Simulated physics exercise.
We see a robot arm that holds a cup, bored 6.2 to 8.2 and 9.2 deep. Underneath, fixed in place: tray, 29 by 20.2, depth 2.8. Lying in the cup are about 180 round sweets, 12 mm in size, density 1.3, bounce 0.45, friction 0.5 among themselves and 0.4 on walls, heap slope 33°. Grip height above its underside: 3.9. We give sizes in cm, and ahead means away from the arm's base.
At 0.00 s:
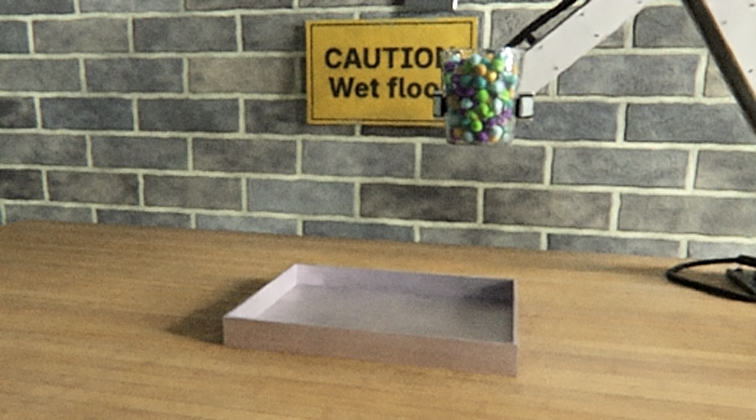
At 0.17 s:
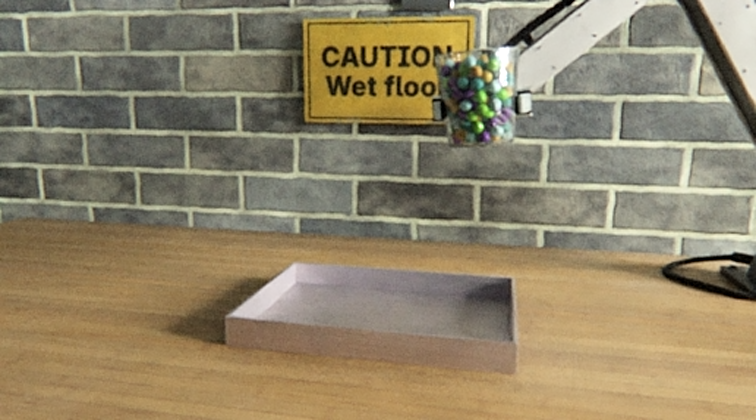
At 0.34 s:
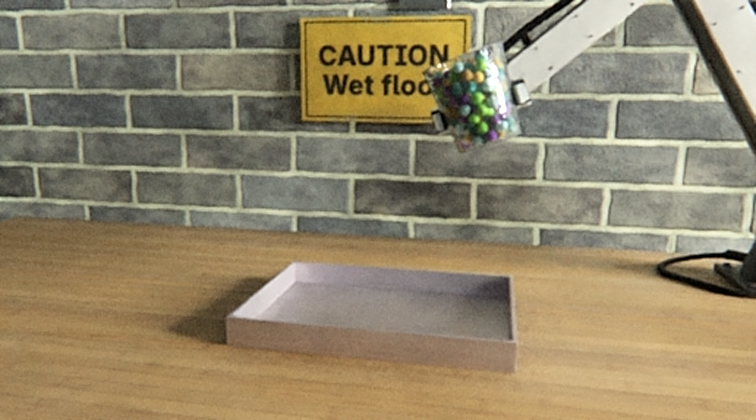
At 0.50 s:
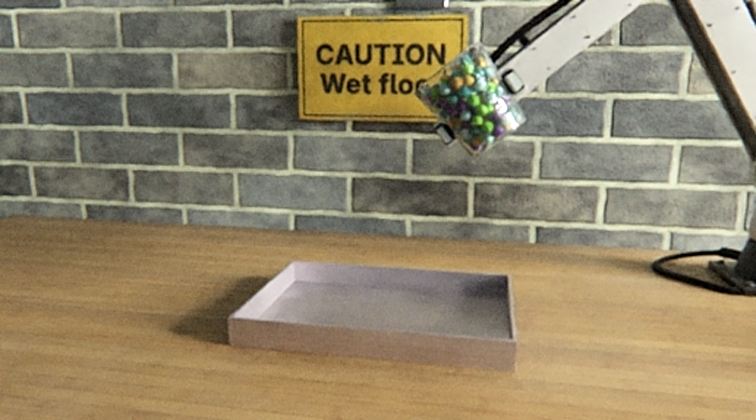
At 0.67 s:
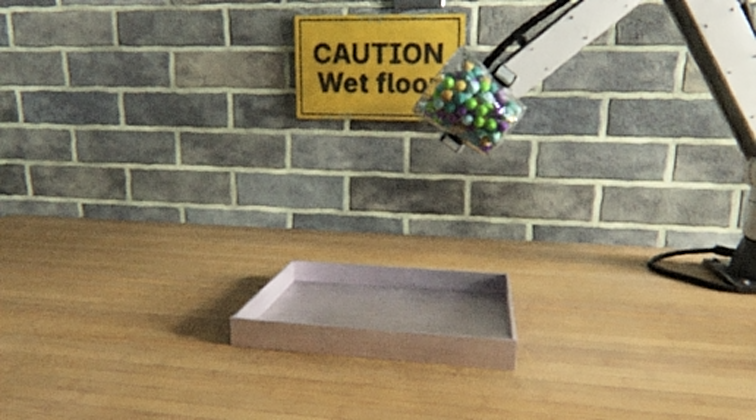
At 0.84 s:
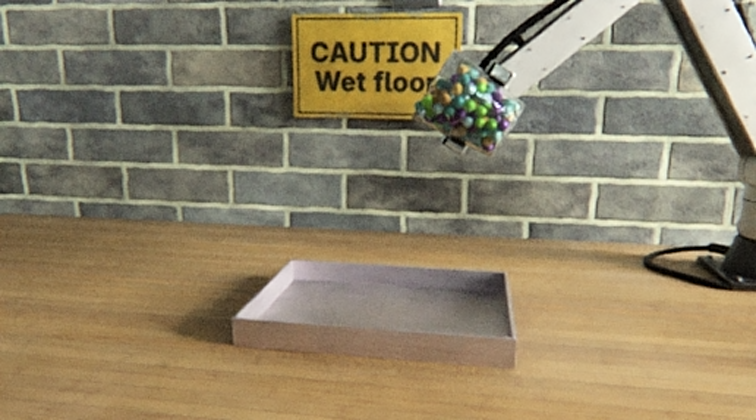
To begin with, a robot arm holds a clear cup full of small colourful balls upright above an empty shallow tray on a wooden table, before a brick wall with a yellow caution sign. The arm then tilts the cup steadily to the left until it leans steeply, the balls still inside.
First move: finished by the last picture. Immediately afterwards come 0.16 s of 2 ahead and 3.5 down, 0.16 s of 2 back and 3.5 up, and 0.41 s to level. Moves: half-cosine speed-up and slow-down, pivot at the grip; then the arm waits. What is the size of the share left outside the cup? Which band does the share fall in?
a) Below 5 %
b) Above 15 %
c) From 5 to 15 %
Answer: A.
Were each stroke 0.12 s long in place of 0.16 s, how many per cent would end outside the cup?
Roughly 5 percent would.
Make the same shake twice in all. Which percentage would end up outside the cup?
It would be near 0 per cent.
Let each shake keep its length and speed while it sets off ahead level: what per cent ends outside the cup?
Result: Approx. 10 %.
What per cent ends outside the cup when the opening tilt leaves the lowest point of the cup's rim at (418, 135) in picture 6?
It comes out near 15 percent.
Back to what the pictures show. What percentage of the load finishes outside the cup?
Roughly 2 percent.
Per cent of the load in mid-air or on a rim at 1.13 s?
Roughly 1 per cent.
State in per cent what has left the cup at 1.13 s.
Around 0 percent at that moment.
By 1.13 s, tilted 59° forward, highest piece 28 above the table; 180 in the cup, 1 in flight or on a rim.
By 1.42 s, tilted 17° forward, highest piece 29 above the table; 179 in the cup, 2 in the tray.
By 1.77 s, level, highest piece 30 above the table; 179 in the cup, 2 in the tray.
By 2.82 s, level, highest piece 30 above the table; 179 in the cup, 2 in the tray.
Final count, 179 in the cup, 2 in the tray. That is 1 % outside the cup.
